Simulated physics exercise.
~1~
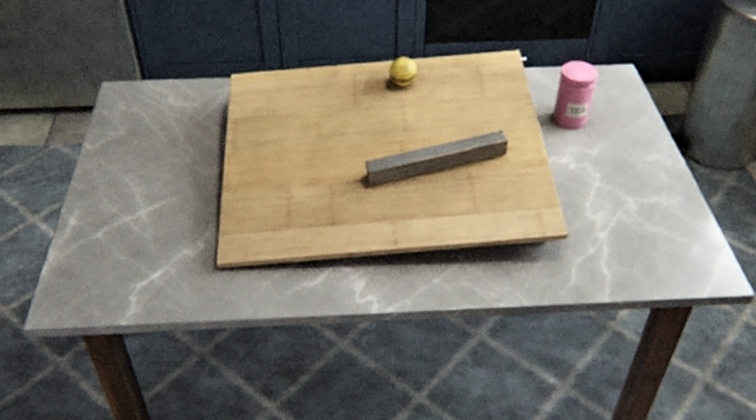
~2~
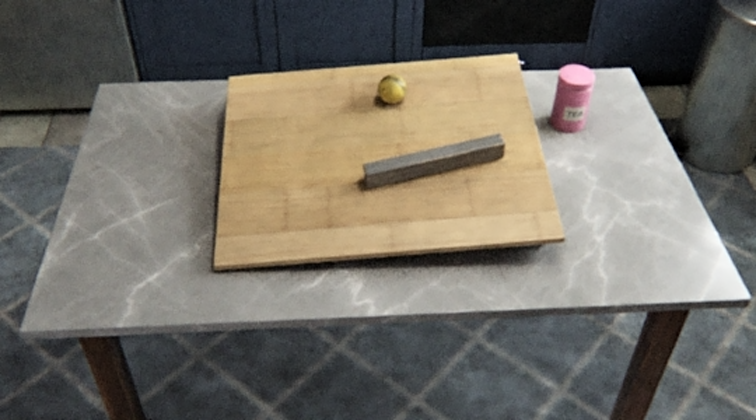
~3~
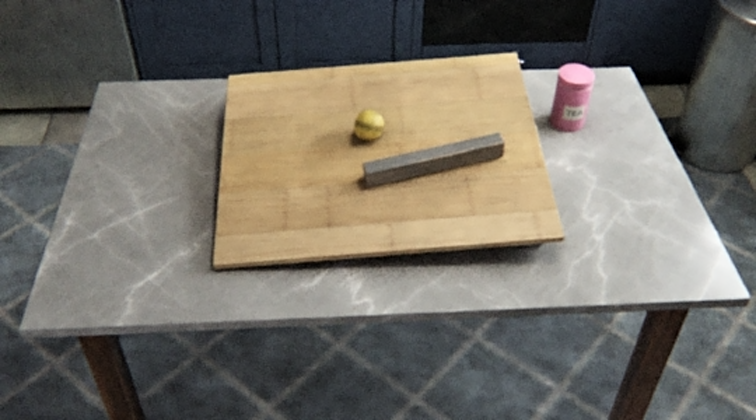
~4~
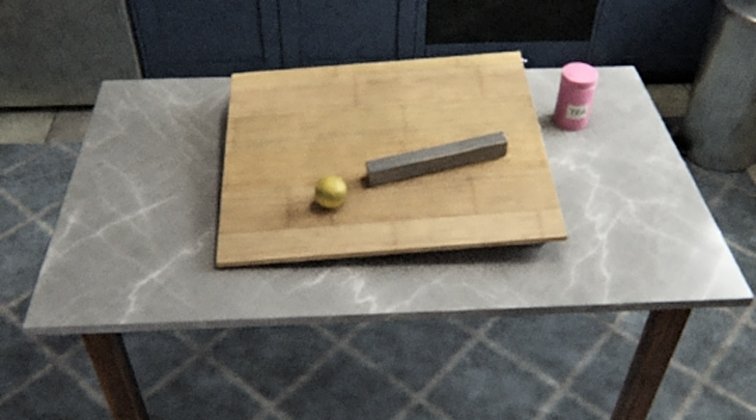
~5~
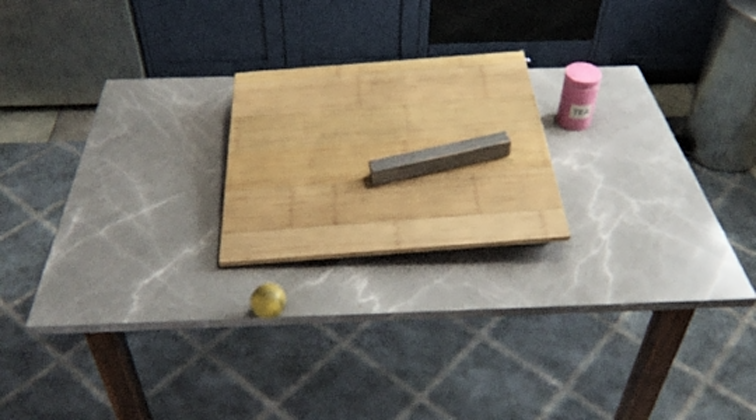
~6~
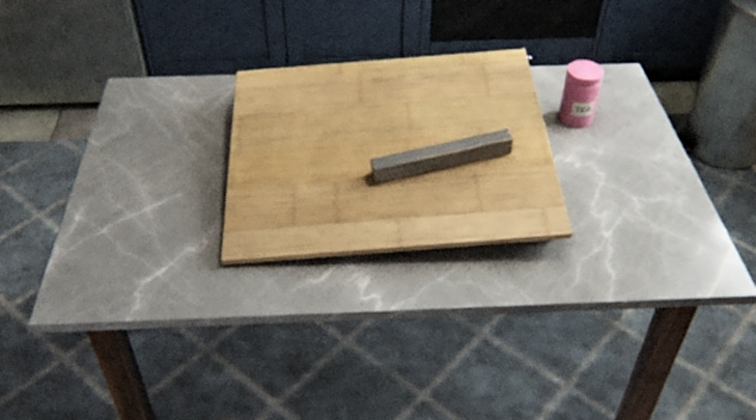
To begin with, a small yellow ball sits near the top of a wide wooden board propped at a slant on a gray marbled table, with a gray bar fixed across the board and a pink jar standing to the right. The ball rolls down the board, drifting to the left as it comes. It passes the left end of the bar without being stopped and keeps heading toward the near edge. It then crosses that edge onto the tabletop, close to the table's front. Finally, the ball is out of view, while the board, bar and jar remain in place.
